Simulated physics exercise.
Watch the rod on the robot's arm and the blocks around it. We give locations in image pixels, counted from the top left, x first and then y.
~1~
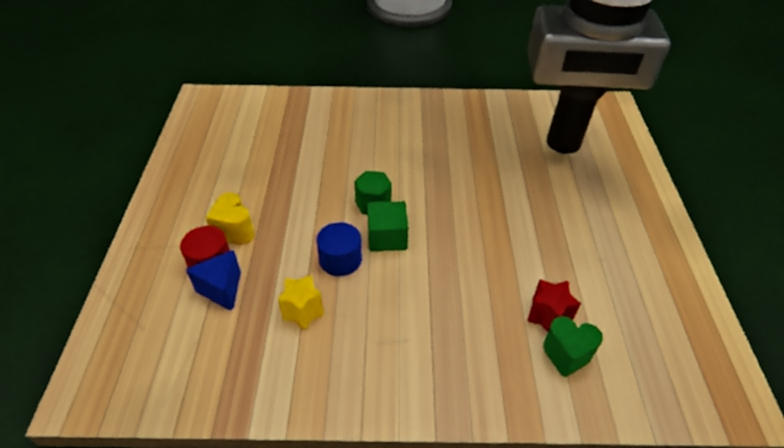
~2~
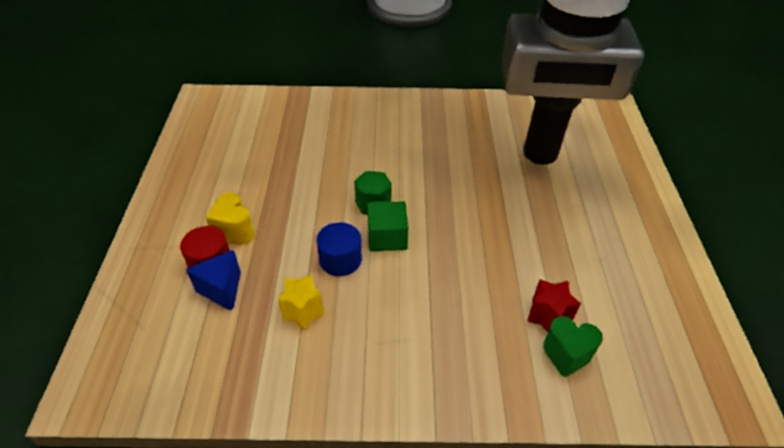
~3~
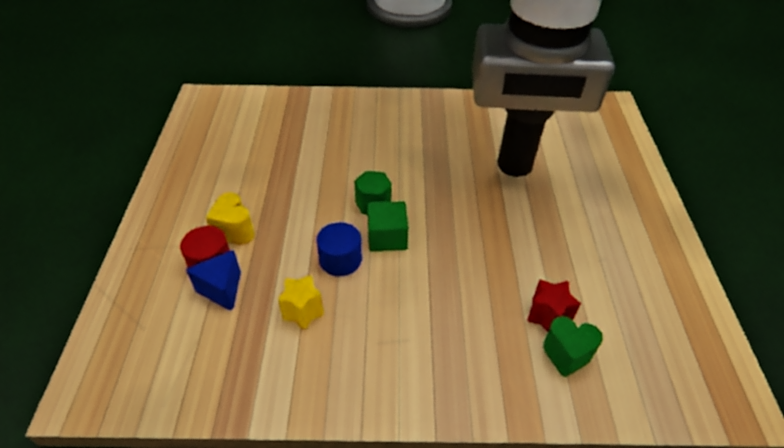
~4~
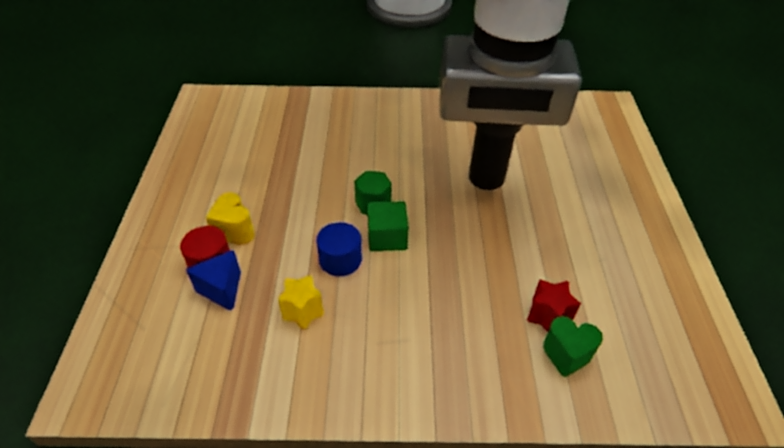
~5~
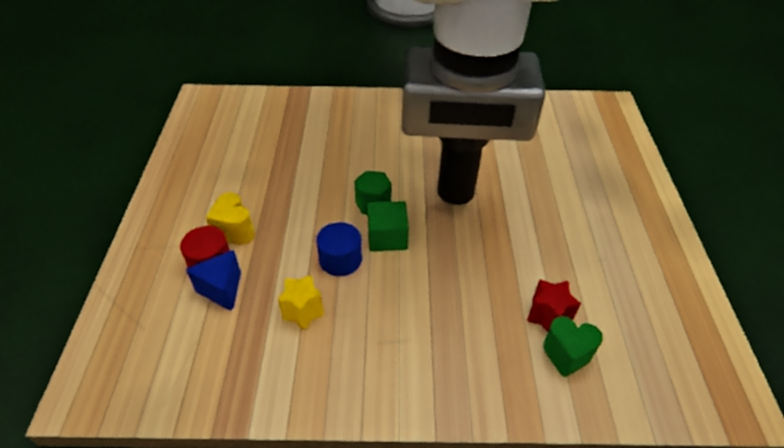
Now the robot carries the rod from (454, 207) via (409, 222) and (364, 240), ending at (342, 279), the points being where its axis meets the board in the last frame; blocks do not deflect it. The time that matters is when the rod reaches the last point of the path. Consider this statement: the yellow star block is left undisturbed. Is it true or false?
False.
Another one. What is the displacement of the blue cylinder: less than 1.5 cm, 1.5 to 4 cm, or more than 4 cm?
Distance: More than 4 cm.
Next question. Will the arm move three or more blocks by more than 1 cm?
Going by the path, yes.
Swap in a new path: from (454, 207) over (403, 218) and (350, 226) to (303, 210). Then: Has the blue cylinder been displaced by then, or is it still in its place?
It leaves its spot.
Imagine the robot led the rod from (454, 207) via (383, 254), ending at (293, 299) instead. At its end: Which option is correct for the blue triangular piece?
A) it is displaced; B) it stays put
The correct letter is A.
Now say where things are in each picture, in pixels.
The first picture shows rod's lower end at (564, 143); yellow star block at (299, 290); blue cylinder at (339, 237); green hexagon at (373, 181); green square at (388, 214).
The second picture shows rod at (540, 154); blocks still.
The third picture shows rod at (515, 165); blocks still.
The fourth picture shows rod at (487, 178); blocks still.
The fifth picture shows rod at (456, 192); yellow star block at (299, 290); blue cylinder at (339, 237); green hexagon at (373, 181); green square at (388, 214).
The first path, step by step. One third of the way, rod at (408, 207); green square at (376, 220), turned 15° anticlockwise.
Two thirds of the way, rod at (362, 225); yellow star block at (293, 300); blue cylinder at (298, 265); green square at (334, 242), turned 40° anticlockwise.
At the end, rod at (341, 264); yellow star block at (284, 316), turned 40° anticlockwise; blue cylinder at (254, 288); green hexagon still; green square at (300, 275), turned 15° anticlockwise.
